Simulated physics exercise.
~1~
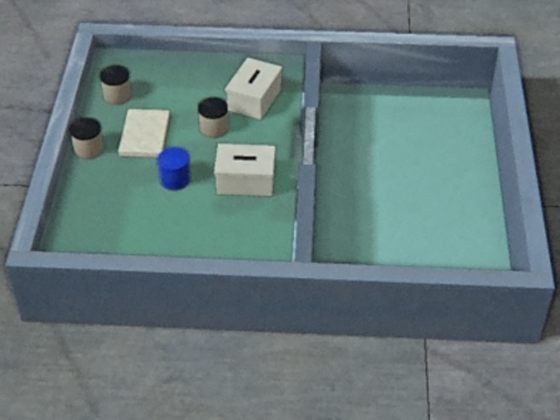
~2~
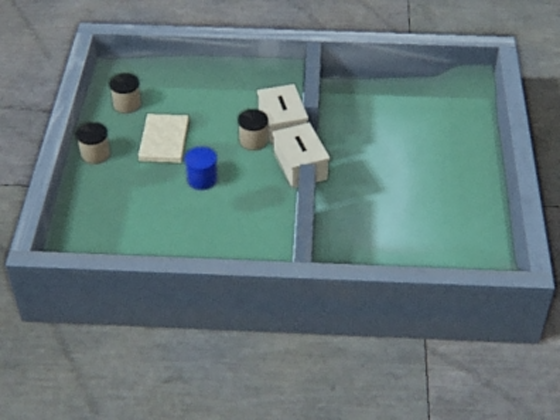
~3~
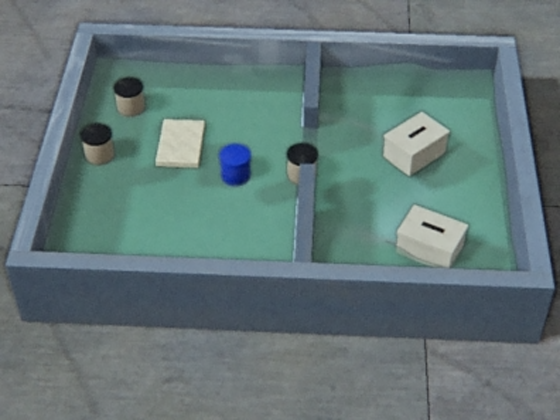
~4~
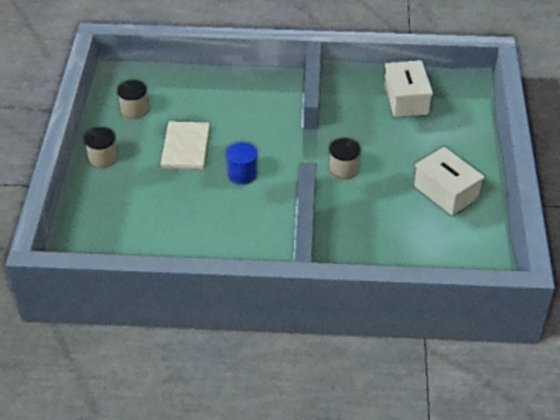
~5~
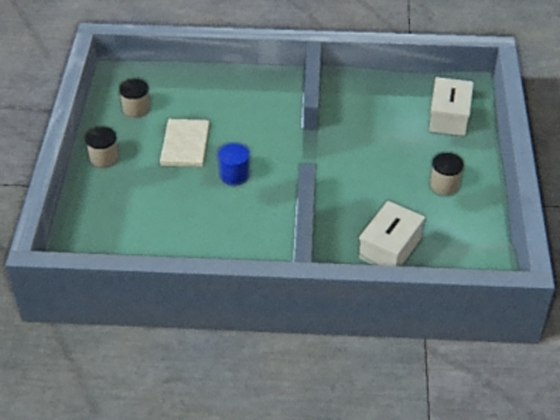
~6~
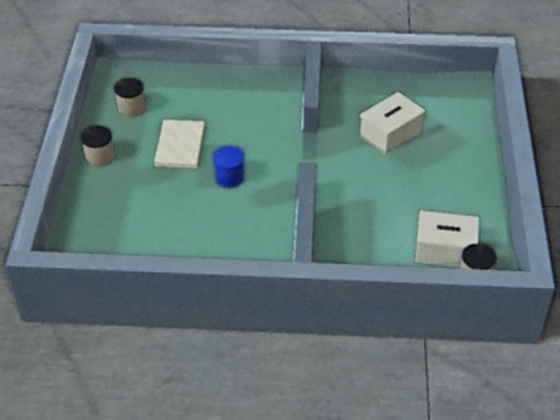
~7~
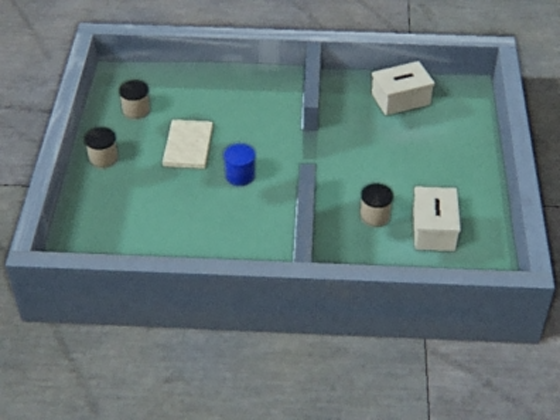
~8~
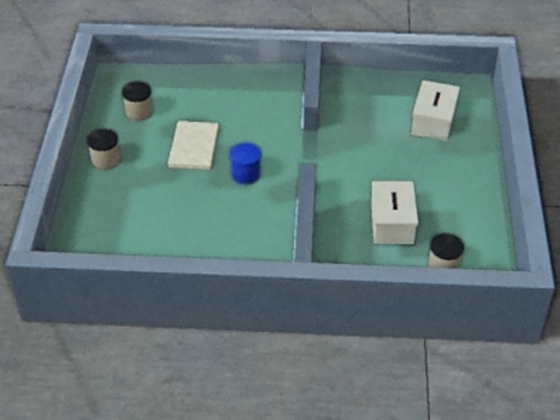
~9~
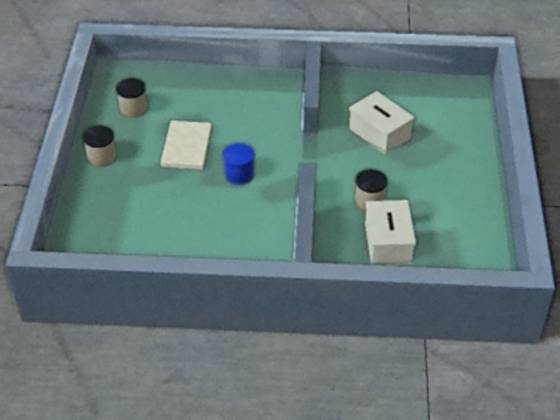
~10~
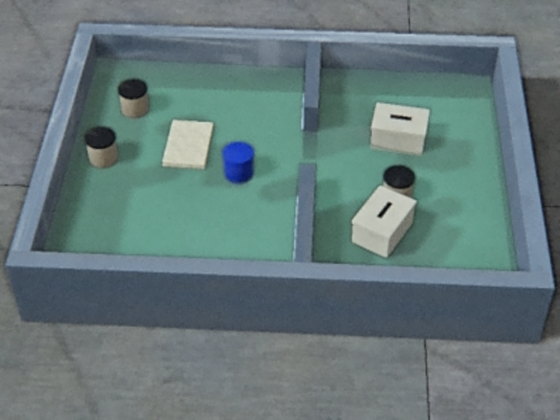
A grey-walled basin of greenish water, split by a divider, sits on a flat grey floor and is seen from above at an angle. On the left float three tan pails with black tops, a blue pail, a flat cream piece and two cream boxes with dark slots. The boxes drift right and crowd through an opening in the divider, and the nearest black-topped pail follows them. These three swing and turn about the right side, while the blue pail drifts slightly right and hovers short of the divider. At the end, three things float on the right and four on the left.
